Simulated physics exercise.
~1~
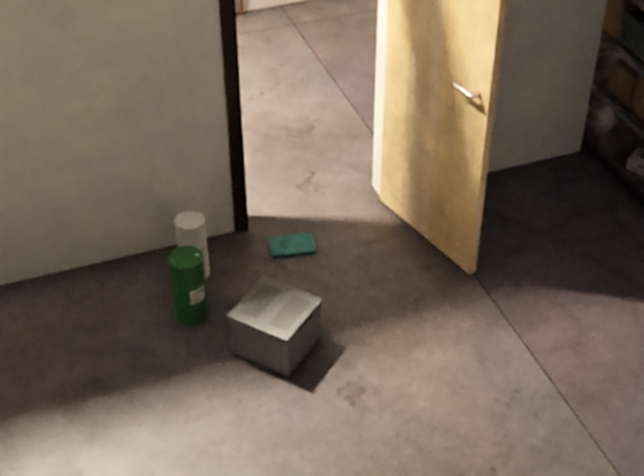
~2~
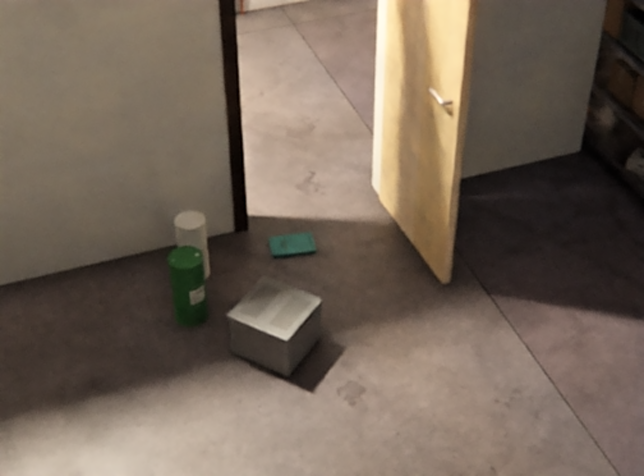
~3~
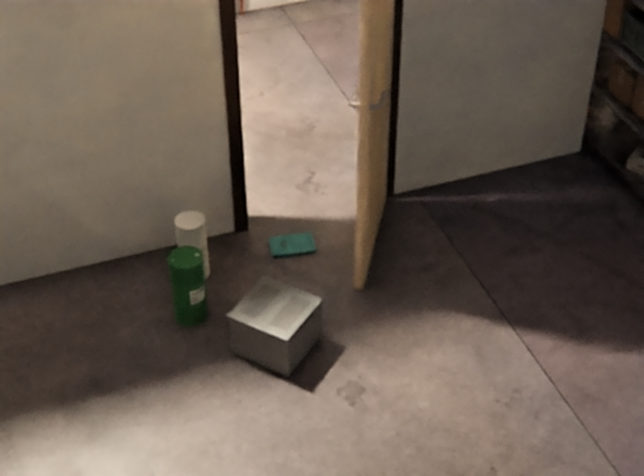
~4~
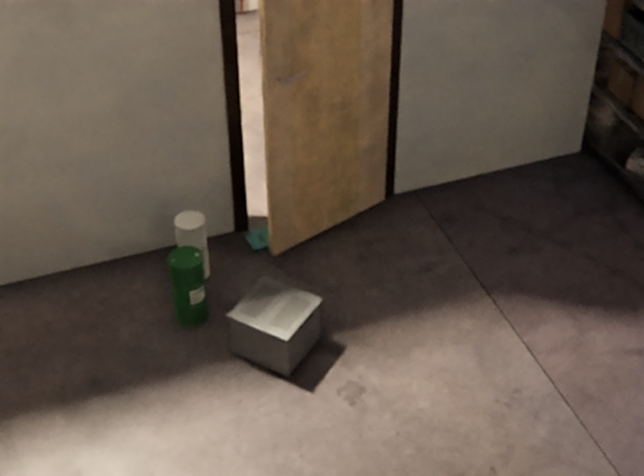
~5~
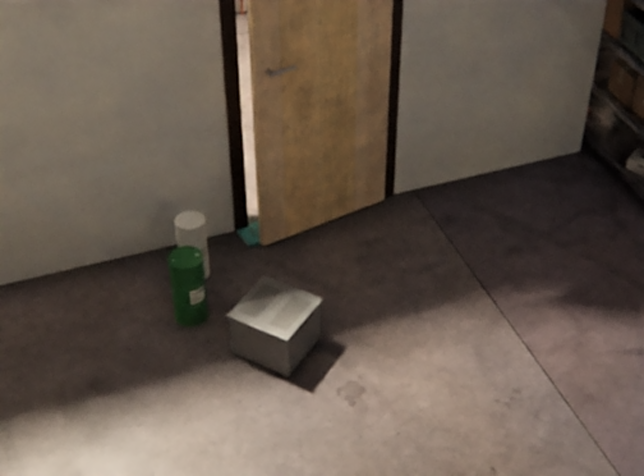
Wooden door swinging towards its frame, pushing a small turquoise book left into the gap and ending slightly ajar.
